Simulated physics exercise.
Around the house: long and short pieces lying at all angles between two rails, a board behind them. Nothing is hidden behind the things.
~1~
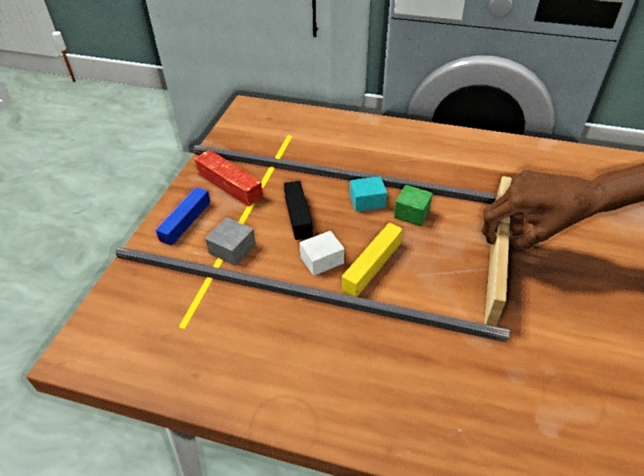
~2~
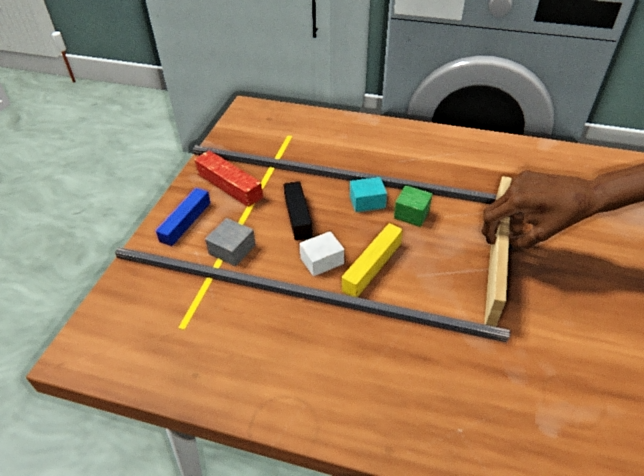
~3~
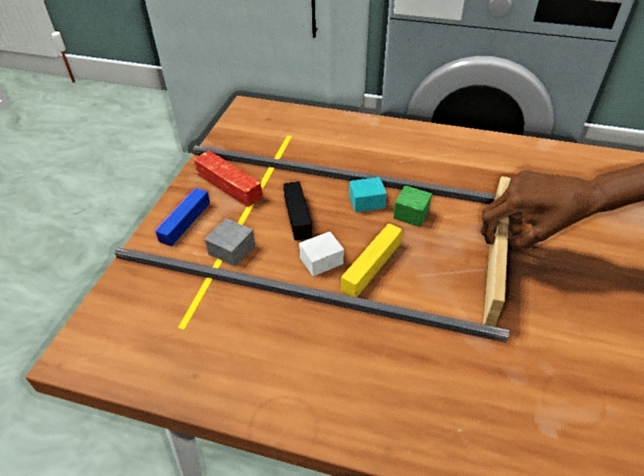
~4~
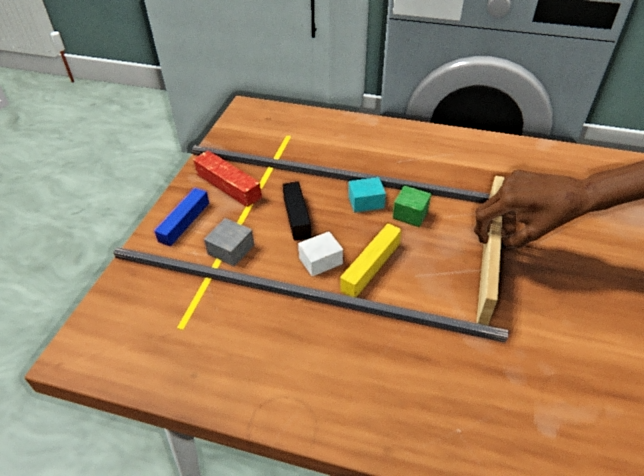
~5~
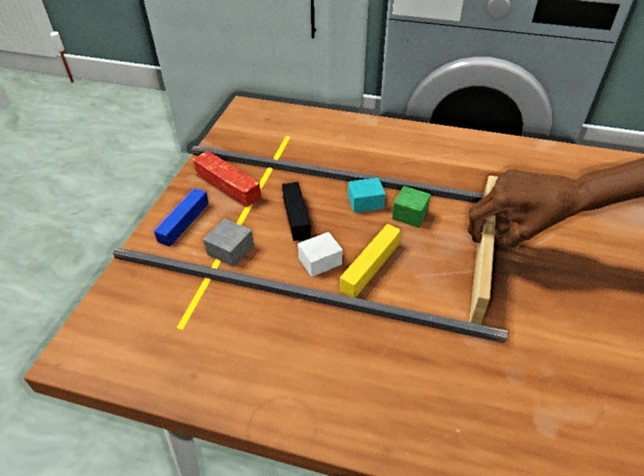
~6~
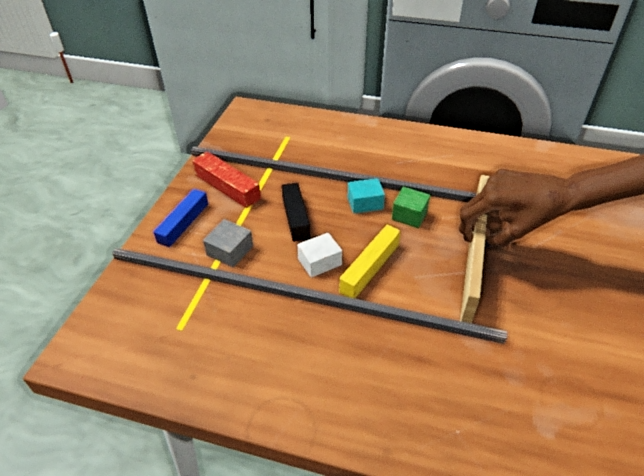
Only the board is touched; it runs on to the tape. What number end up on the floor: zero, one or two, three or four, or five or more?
Here the number that fall off is zero.
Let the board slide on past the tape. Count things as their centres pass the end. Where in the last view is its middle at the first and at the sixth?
At (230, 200) for the first, at (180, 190) for the sixth.
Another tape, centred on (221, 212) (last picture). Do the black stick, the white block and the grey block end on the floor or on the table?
The black stick holds on, the white block stays on, the grey block stays on.
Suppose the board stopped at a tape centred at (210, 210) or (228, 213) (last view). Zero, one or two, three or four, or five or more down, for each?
The falls would be one or two; zero.
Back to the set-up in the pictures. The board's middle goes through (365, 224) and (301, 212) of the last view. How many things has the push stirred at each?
First 4, then 6.
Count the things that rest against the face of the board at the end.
2 of them.
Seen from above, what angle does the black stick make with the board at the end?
Roughly 15° out of line.
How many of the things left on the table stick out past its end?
It comes to 1.
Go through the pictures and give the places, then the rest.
The first picture shows blue stick (184, 216); red bar (228, 178); grey block (231, 242); board (499, 247); tape (246, 214).
The second picture shows red bar (228, 178); yellow bar (373, 259).
The third picture shows grey block (231, 242); white block (322, 254).
The fourth picture shows blue stick (183, 216); black stick (296, 210).
The fifth picture shows red bar (227, 178); turquoise block (366, 195).
The sixth picture shows blue stick (182, 217); red bar (226, 179); grey block (229, 243); board (476, 244); tape (243, 216).
Soon after, none off yet; blue stick at rest near (182, 217); red bar at rest near (226, 179); grey block at rest near (229, 243).
After that, none off yet; blue stick at rest near (182, 217); red bar at rest near (226, 179); grey block at rest near (227, 243).
In the end, the number that fall off is zero.
